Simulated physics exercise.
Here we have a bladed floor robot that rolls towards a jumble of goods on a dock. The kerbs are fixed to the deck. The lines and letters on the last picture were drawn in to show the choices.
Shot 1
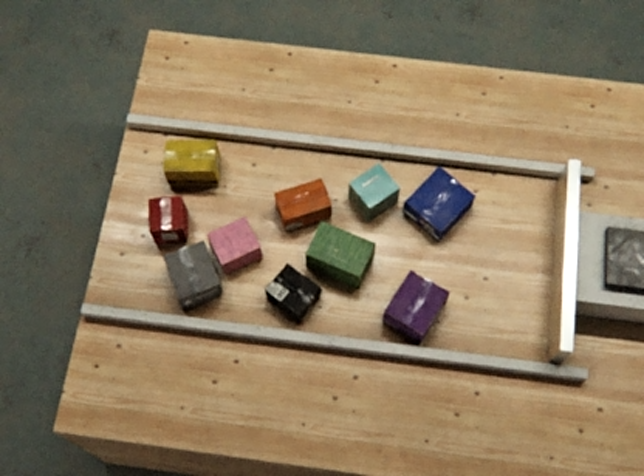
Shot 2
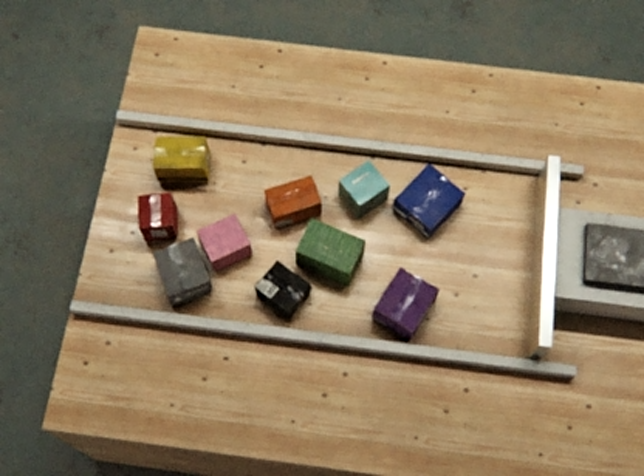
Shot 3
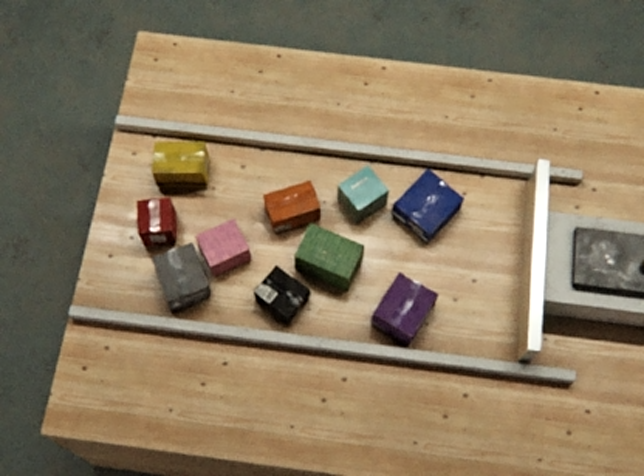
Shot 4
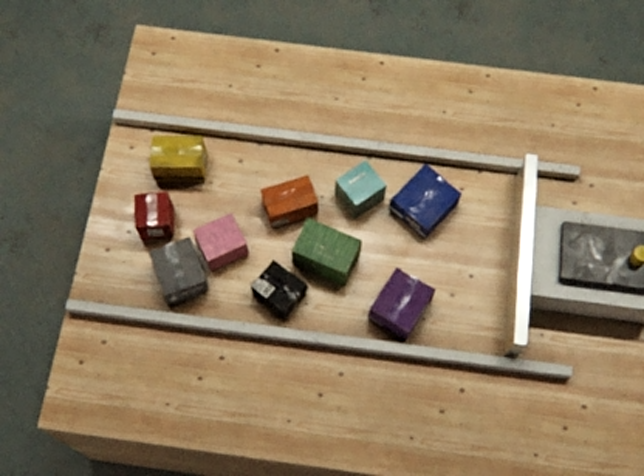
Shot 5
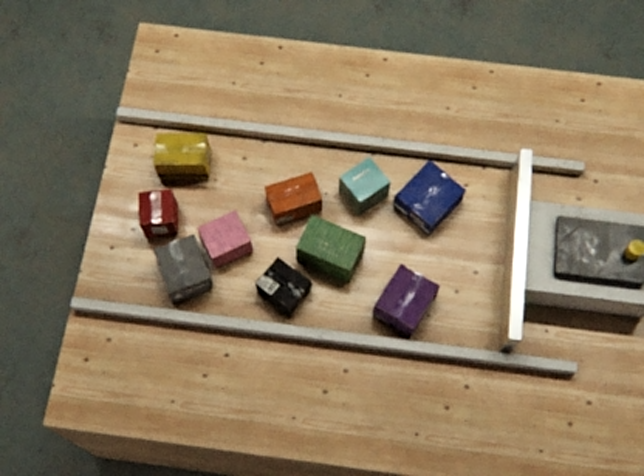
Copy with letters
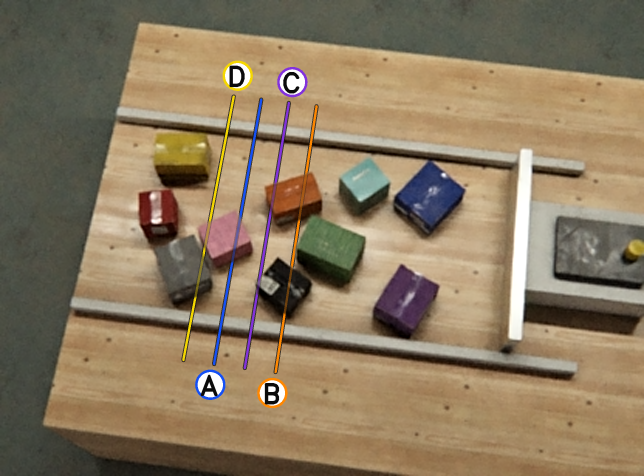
A robot with a wide pale blade rolled slowly leftward between two rails on a wooden dock, closing some of the gap to a jumble of colourful parcels, which stayed where they were.
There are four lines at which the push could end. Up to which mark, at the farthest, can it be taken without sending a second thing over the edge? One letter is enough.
Line D.
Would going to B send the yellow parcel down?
No.
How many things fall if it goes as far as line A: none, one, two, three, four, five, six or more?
The count is none.
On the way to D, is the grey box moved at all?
By then, yes.
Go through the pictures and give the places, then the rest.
In the first picture, orange parcel (303, 205); purple parcel (416, 307); black parcel (294, 293).
In the second picture, robot (623, 257); yellow parcel (183, 160).
In the third picture, robot (612, 260); grey box (182, 278).
In the fourth picture, robot (598, 255); pink crate (222, 242).
In the fifth picture, robot (593, 249); blue parcel (429, 198); orange parcel (294, 199); purple parcel (406, 301).
On the copy, A at (239, 225); B at (297, 232); C at (268, 228); D at (210, 221).
On D. First, robot (479, 235); purple parcel (369, 305); turquoise box (339, 182).
Then, robot (367, 222); red parcel (156, 212); grey box (161, 278).
Finally, robot (280, 211); red parcel over the edge; grey box (82, 275); one fallen.
By contrast, A is within the limit but short; B is within the limit but short; C is within the limit but short.
